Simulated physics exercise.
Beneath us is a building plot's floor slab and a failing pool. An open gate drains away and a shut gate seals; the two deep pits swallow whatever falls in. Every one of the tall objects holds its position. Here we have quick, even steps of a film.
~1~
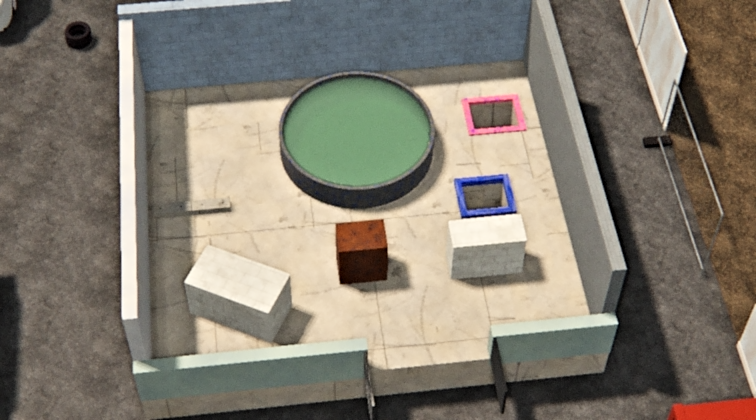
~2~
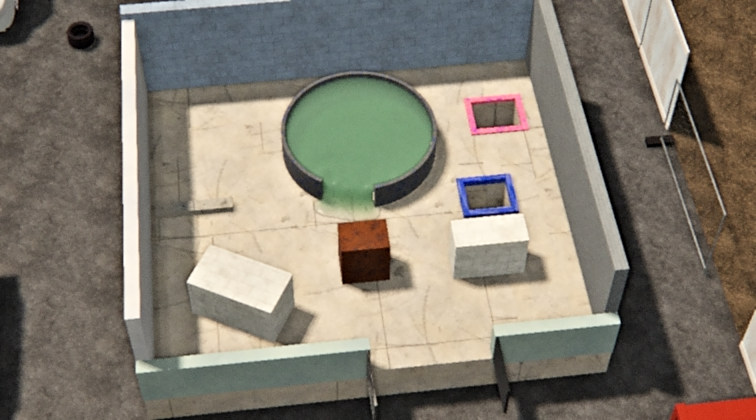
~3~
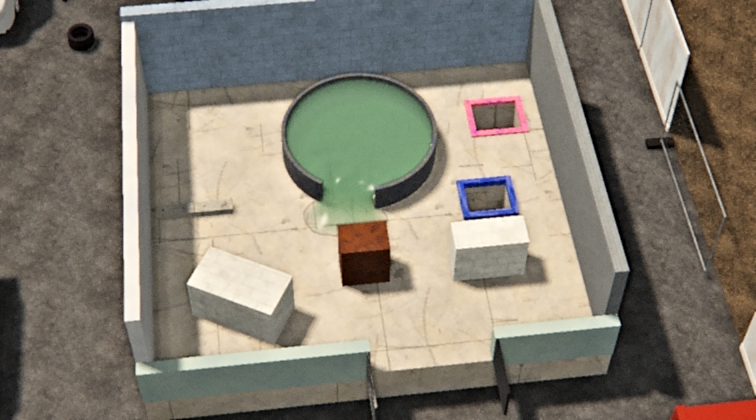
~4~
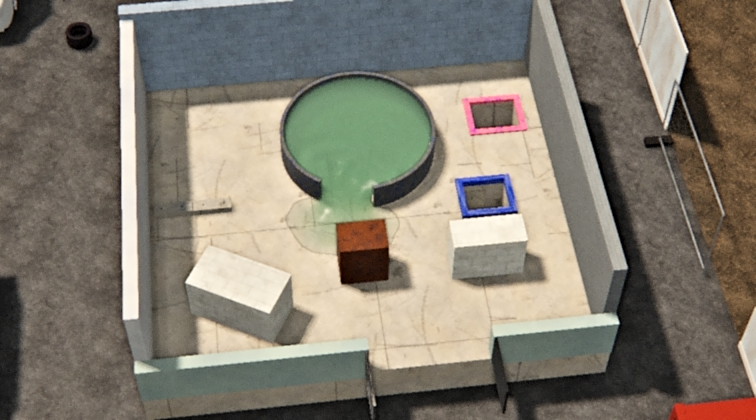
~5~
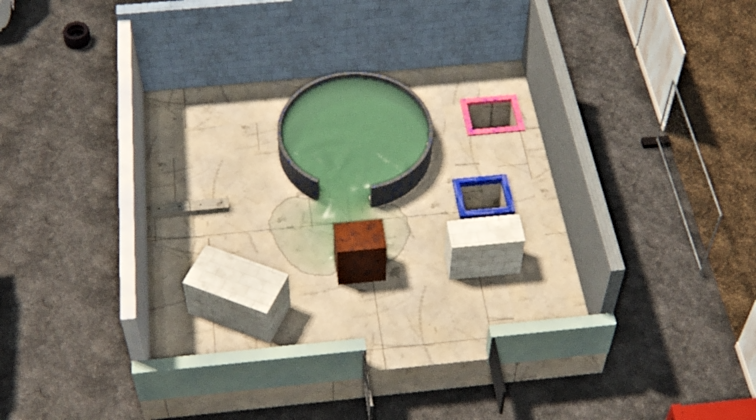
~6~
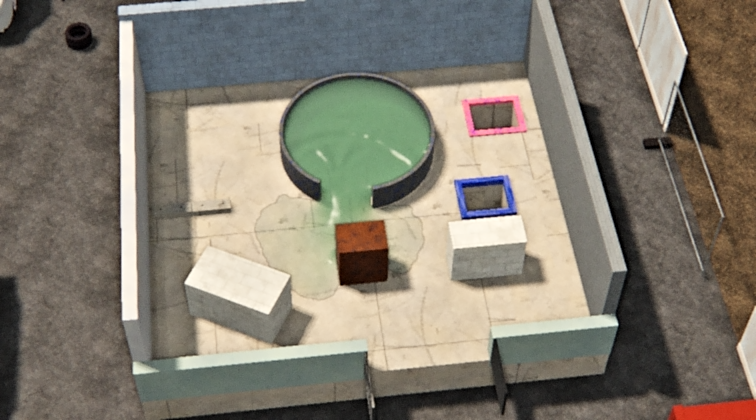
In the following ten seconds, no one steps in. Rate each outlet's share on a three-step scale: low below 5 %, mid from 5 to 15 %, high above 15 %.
Scale: Gate - mid, pink pit - low, blue pit - low.
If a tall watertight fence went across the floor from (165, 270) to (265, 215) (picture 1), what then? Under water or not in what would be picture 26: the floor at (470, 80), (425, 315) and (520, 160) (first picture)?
Going one after another, I'd say kept clear of the flood, then reached by the flood, then kept clear of the flood.
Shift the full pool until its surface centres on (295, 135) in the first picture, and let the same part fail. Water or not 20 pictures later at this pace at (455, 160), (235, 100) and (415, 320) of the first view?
In sequence: Unflooded, next unflooded, then inundated.
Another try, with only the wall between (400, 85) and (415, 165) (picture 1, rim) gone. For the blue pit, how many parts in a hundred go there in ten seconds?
For blue, roughly 4 in a hundred.
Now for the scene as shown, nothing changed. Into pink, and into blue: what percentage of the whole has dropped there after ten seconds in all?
I reckon close to 0 % and close to 0 % respectively.
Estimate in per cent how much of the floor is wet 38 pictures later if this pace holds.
Roughly 70 per cent.
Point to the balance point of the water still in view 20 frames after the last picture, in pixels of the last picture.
Roughly (341, 193) in the last picture.
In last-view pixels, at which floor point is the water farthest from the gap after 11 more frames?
My guess is roughly (205, 377).
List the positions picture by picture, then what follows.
In the first frame, still water in the round tank at (357, 131).
In the second frame, water pours out at (348, 200) and has run to a hidden place.
In the third frame, the front is at a hidden place, out from the gap at (348, 203).
In the fourth frame, water pours out at (347, 201) and has run to a hidden place.
In the fifth frame, the front is at (307, 269), out from the gap at (344, 201).
In the sixth frame, the front is at (318, 295), out from the gap at (346, 202).
A moment on, water covers 15 % of the floor; the gate 0 %, the pink pit 0 %, the blue pit 0 %.
Next, water covers 25 % of the floor; the gate 0 %, the pink pit 0 %, the blue pit 0 %.
Then, water covers 45 % of the floor; the gate 1 %, the pink pit 0 %, the blue pit 0 %.
Later, water covers 70 % of the floor; the gate 3 %, the pink pit 0 %, the blue pit 0 %.
In the end, water covers 90 % of the floor; the gate 7 %, the pink pit 0 %, the blue pit 0 %.
